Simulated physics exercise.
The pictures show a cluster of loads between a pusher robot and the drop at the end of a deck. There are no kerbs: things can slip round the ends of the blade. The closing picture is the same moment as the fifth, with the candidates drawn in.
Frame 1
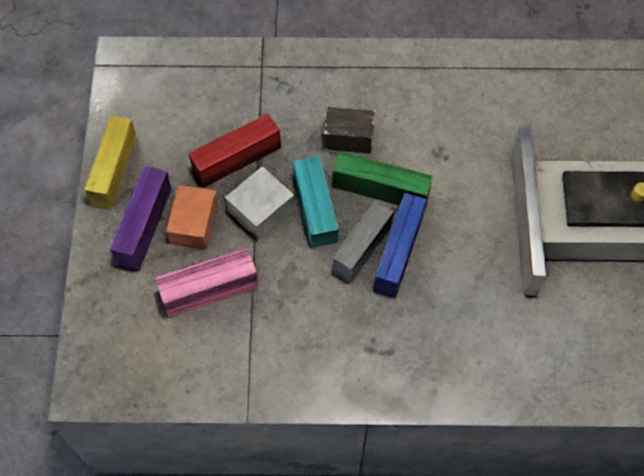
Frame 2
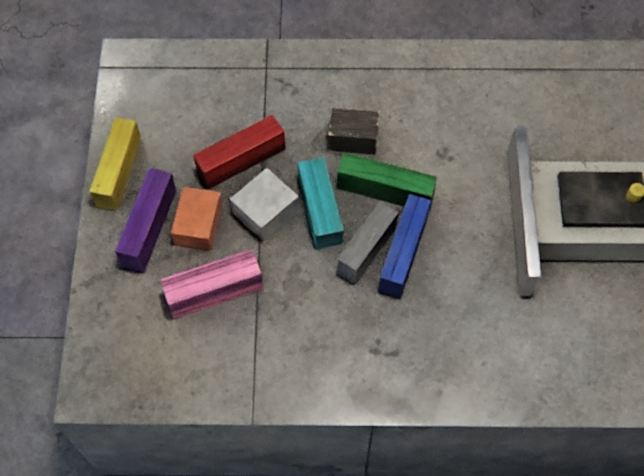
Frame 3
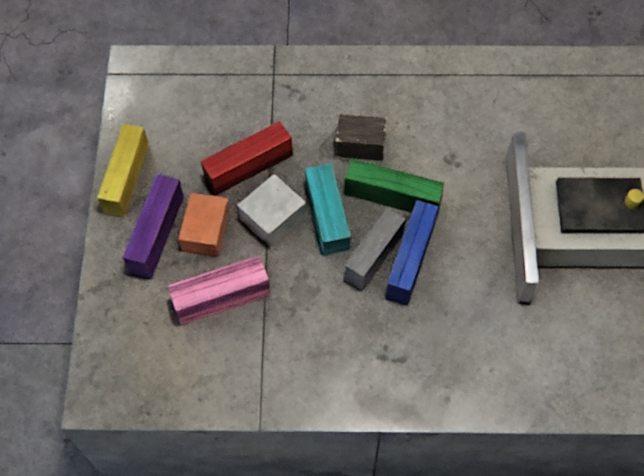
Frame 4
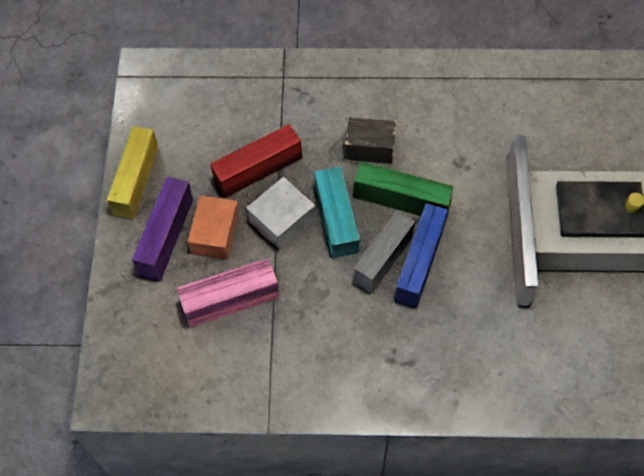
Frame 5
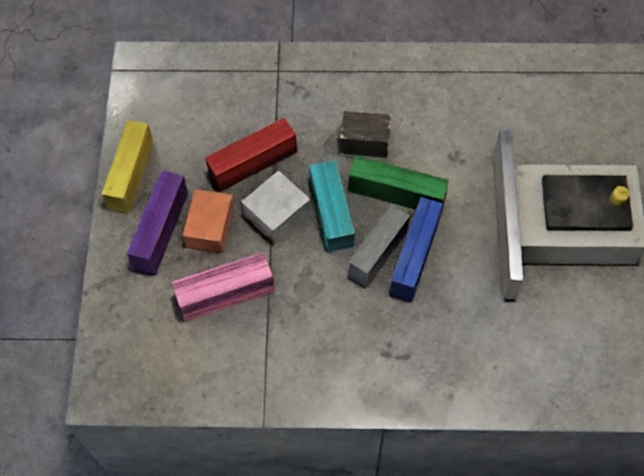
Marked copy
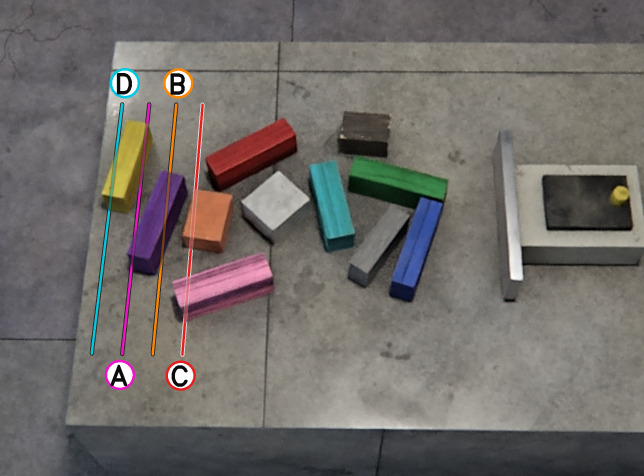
Colourful blocks lie still on a grey deck as the robot at right edges slightly left.
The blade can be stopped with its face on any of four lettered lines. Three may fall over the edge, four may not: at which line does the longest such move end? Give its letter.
It can go as far as C.
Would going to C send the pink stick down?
By then, no.
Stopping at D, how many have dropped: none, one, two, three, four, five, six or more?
Six or more.
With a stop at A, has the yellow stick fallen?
Yes.
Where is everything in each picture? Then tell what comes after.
Purple stick (142, 218); orange crate (193, 217); green stick (382, 182), in the first picture.
Robot (597, 198); turquoise stick (320, 203), in the second picture.
Robot (595, 204); red stick (248, 159), in the third picture.
Robot (595, 208); grey bar (384, 253), in the fourth picture.
Robot (580, 202); white crate (276, 208); pink stick (224, 287); purple stick (158, 222), in the fifth picture.
On the marked copy, A at (137, 222); B at (165, 222); C at (193, 222); D at (108, 221).
With C. Early on, robot (465, 201); blue stick (377, 249); grey bar (355, 247).
Further on, robot (349, 200); yellow stick (105, 158); purple stick (103, 217).
At the end, robot (261, 199); purple stick over the edge; orange crate over the edge; three fallen.
As for the rest, A drops six; B drops five; D drops nine.
